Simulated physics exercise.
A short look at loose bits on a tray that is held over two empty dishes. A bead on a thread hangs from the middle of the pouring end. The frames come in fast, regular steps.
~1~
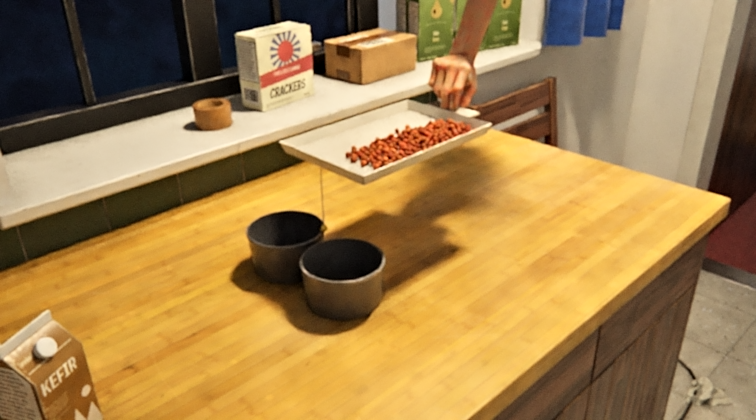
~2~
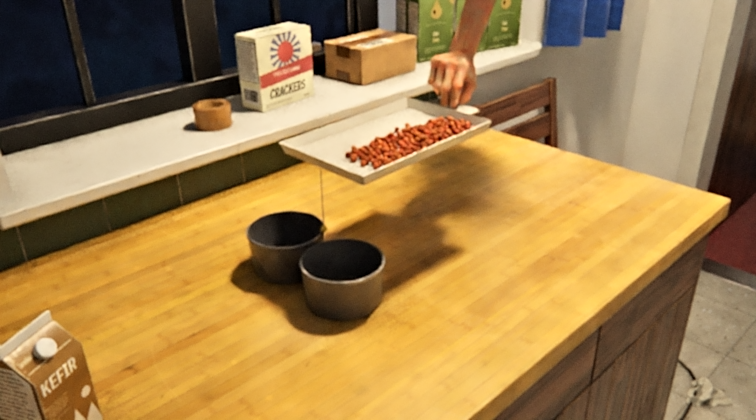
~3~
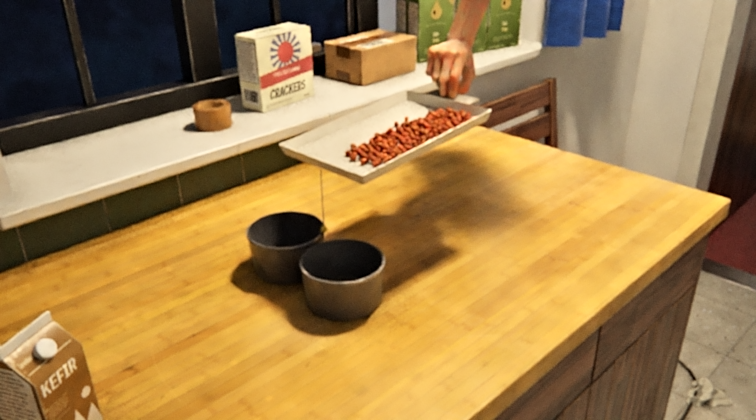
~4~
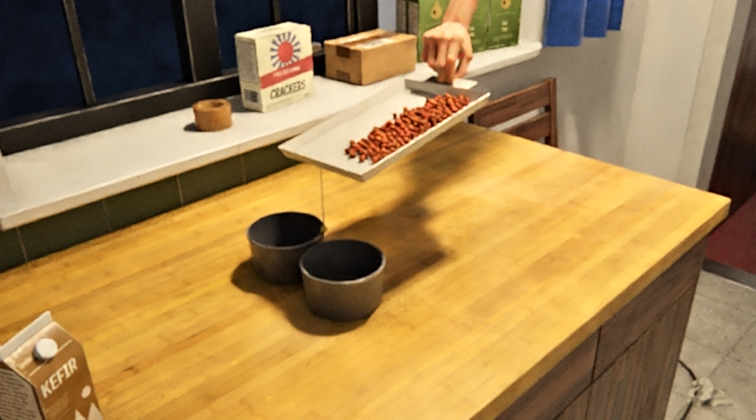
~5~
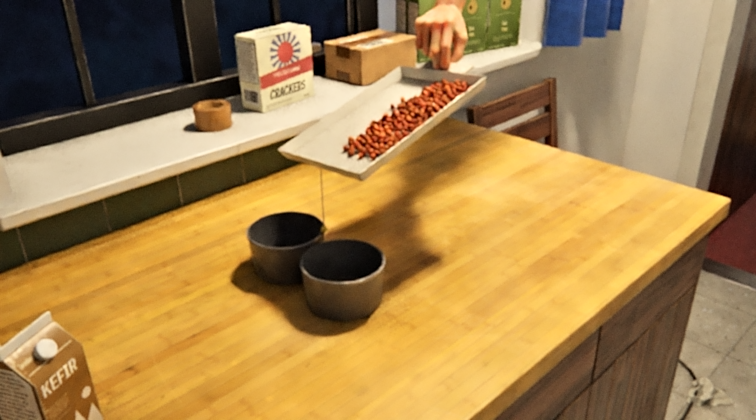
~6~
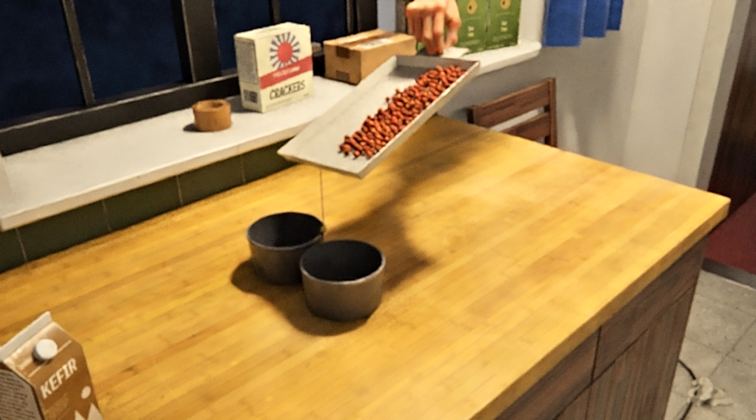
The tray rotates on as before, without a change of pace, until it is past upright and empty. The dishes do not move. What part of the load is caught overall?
In the dishes lies more than half of it.
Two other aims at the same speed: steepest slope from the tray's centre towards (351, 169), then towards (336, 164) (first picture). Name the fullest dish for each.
At the first place the right dish, at the second the dish on the right.
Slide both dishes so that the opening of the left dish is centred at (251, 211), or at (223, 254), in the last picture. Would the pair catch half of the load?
One: Most of it. Two: Under half.
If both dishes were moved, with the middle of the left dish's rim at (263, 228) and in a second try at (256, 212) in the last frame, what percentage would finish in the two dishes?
The first gives 90 %, the second 70 %.
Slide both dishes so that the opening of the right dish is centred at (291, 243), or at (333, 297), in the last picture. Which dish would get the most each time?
The first try: The right dish. The second: The left-hand dish.
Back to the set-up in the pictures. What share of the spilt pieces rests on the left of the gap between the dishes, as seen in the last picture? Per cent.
Close to 100 per cent.
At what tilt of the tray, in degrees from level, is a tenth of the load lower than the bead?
At about 70°.
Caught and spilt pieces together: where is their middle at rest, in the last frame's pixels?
At about (279, 265).
Shortly afterwards, tray tipped steeply; near two thirds on the tray; a little in the left dish; near a quarter in the air.
Next, tray tipped past a quarter turn; only a few on the tray; a little in the right dish; near two thirds in the left dish; near a quarter outside both; a little in the air.
Some moments later, tray tipped past a quarter turn; a little in the right dish; the bulk in the left dish; near a quarter outside both.
In the end, tray tipped past a quarter turn; a little in the right dish; the bulk in the left dish; near a quarter outside both.
